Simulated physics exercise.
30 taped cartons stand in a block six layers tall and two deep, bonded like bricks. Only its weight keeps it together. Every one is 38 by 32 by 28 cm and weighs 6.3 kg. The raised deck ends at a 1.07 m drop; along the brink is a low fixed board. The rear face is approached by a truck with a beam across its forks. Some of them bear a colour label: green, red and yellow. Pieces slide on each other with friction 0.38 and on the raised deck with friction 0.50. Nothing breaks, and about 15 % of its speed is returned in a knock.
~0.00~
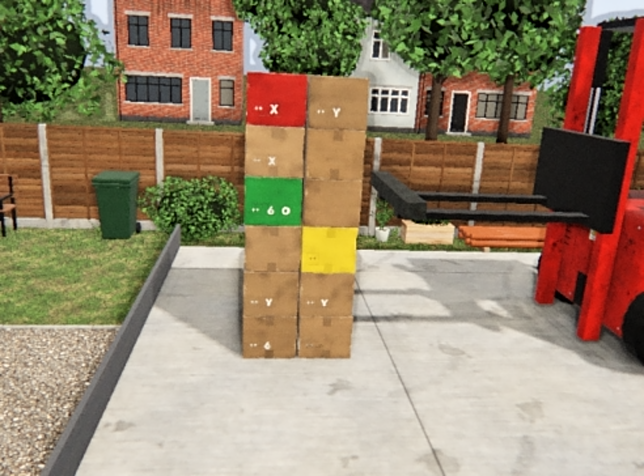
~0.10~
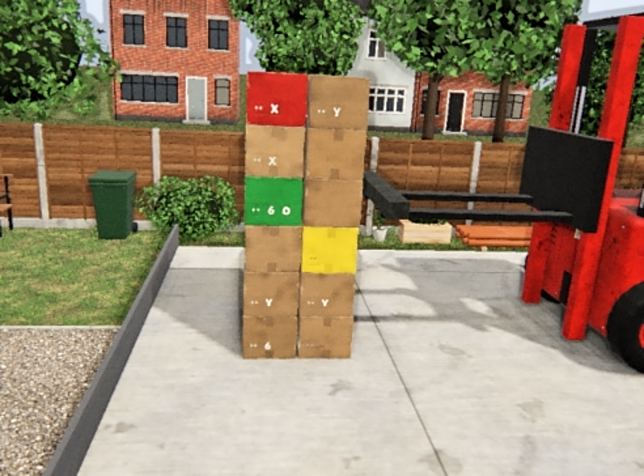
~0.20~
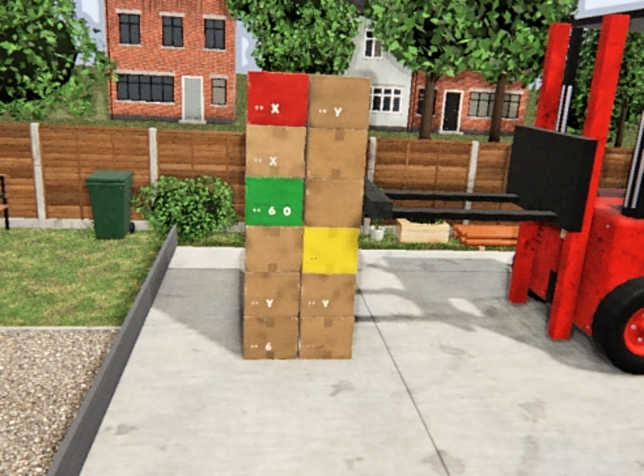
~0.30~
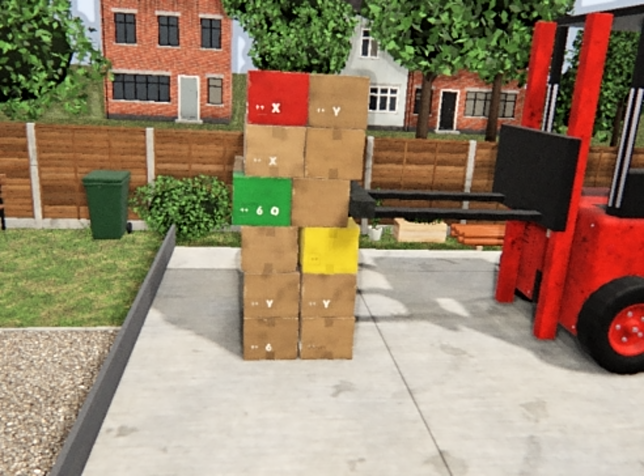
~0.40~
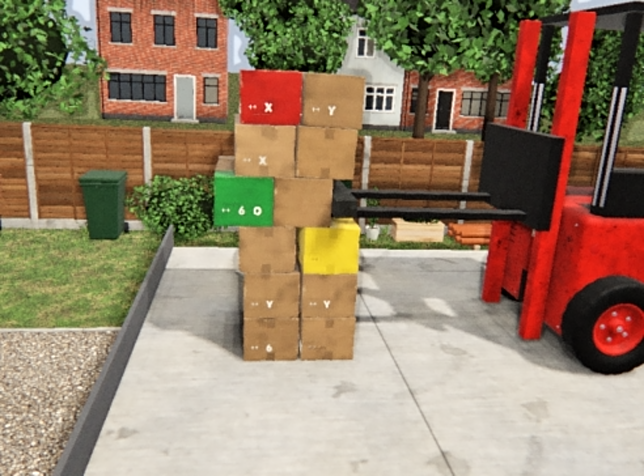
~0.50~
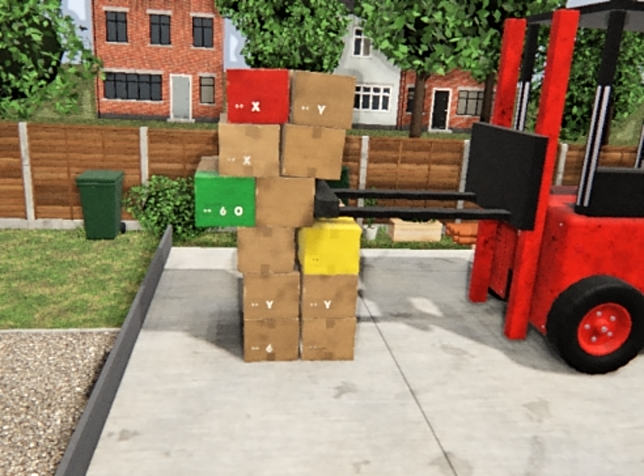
A red forklift rolled in from the right and pushed its forks into a tall stack of cardboard boxes, shoving the green one's row out to the left, then dragging the upper boxes slightly that way.
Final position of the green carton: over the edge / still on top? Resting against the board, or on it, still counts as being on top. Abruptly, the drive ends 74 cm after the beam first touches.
Over the edge.
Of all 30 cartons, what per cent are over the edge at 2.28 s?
35 percent by then.
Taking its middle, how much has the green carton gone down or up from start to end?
It ends some 195 cm lower.
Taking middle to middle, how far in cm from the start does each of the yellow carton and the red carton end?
The yellow one ends around 0 cm from its start and the red one around 510 cm.
By 0.70 s, none of the 30 cartons over the edge, 23 disturbed; green carton tilted 12°; red carton tilted 16°.
By 1.04 s, none of the 30 cartons over the edge, 22 disturbed; green carton on its side; red carton tilted 5°, 18 cm lower.
By 1.48 s, 9 of the 30 cartons over the edge; green carton tilted 17°, 1.71 m lower; red carton tilted 61°, 1.59 m lower.
By 2.28 s, 11 of the 30 cartons over the edge; green carton on its side; red carton on its side.
When it is over (4.3 s), 12 of the 30 cartons over the edge; green carton on its side; red carton on its side; yellow carton unmoved.
